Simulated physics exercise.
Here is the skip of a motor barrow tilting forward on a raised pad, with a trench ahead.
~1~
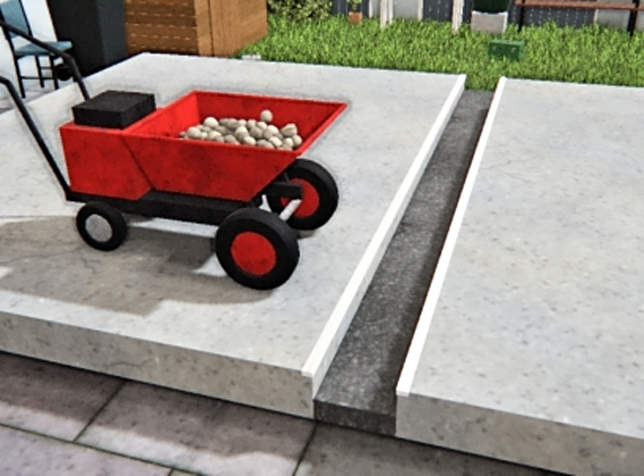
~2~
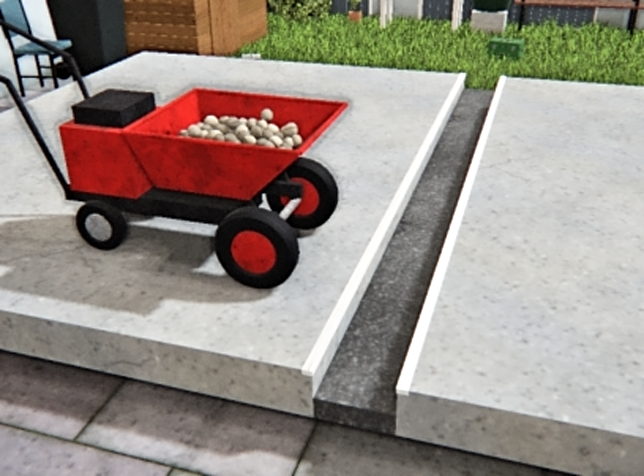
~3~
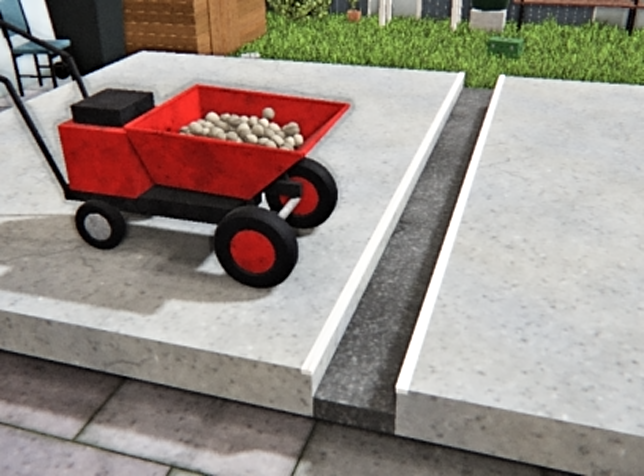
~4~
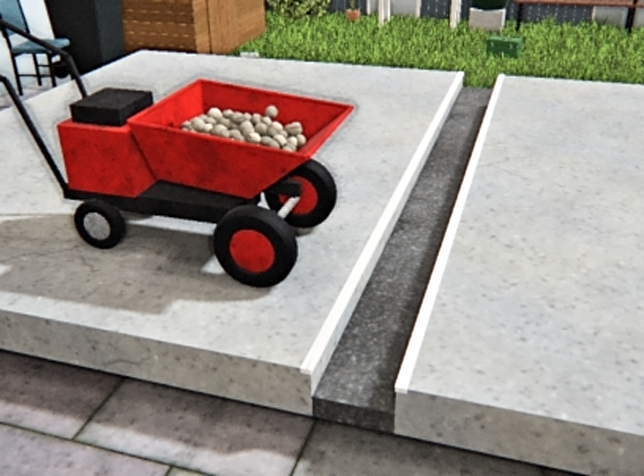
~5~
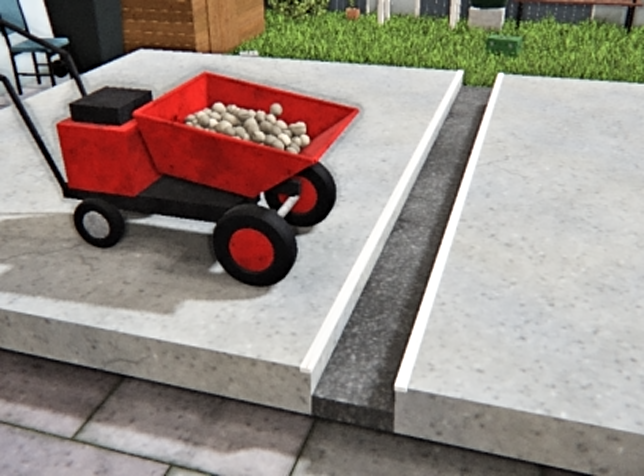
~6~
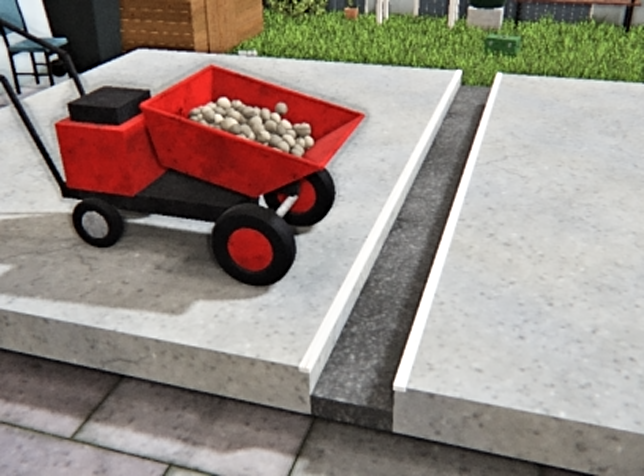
On a raised pale slab, the red skip of a barrow holding pebbles sits level, then tilts slightly forward beside a narrow trench.
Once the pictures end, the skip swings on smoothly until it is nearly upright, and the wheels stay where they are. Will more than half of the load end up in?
Yes, the trench is going to take the majority of it.
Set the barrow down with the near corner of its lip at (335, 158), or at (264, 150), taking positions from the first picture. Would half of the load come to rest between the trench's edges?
At the earlier place the lesser portion ends between the edges, at the later place the greater portion.
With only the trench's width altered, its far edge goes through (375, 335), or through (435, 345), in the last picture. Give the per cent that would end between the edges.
First case 20 %, second case 100 %.
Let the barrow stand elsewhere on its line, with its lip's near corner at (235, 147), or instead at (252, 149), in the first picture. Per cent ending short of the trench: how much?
I'd expect close to 30 per cent and then close to 10 per cent.
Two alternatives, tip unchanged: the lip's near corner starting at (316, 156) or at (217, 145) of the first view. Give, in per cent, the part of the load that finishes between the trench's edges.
You'd get 60 in a hundred the first time and 50 in a hundred the second.
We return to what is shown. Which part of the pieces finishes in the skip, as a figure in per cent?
Some 0 in a hundred.
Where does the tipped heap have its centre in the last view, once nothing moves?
Close to (409, 279) in the last picture.
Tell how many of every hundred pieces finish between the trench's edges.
It works out to roughly 80 percent of the load.
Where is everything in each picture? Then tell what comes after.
The first frame shows lip of the skip at (299, 154), level; top of the load at (223, 144), river pebbles; first edge of the trench at (329, 330); far edge at (417, 346), the trench over half as wide as the skip, and shallow for its width.
The second frame shows lip of the skip at (300, 153), level; top of the load at (223, 142).
The third frame shows lip of the skip at (303, 155), tipped barely; top of the load at (224, 140).
The fourth frame shows lip of the skip at (307, 157), tipped barely; top of the load at (226, 126).
The fifth frame shows lip of the skip at (314, 161), tipped a little; top of the load at (213, 126).
The sixth frame shows lip of the skip at (321, 167), tipped a little; top of the load at (211, 131); first edge of the trench at (326, 326); far edge at (414, 341).
Soon after the last picture, skip tipped steeply; all in the skip.
A little later, skip tipped steeply; most in the skip; a small part in or heaped over the trench; a stray few falling.
Later still, skip tipped right over; a small part in the skip; most in or heaped over the trench; about a quarter beyond it.
By the end, skip tipped right over; most in or heaped over the trench; about a quarter beyond it.
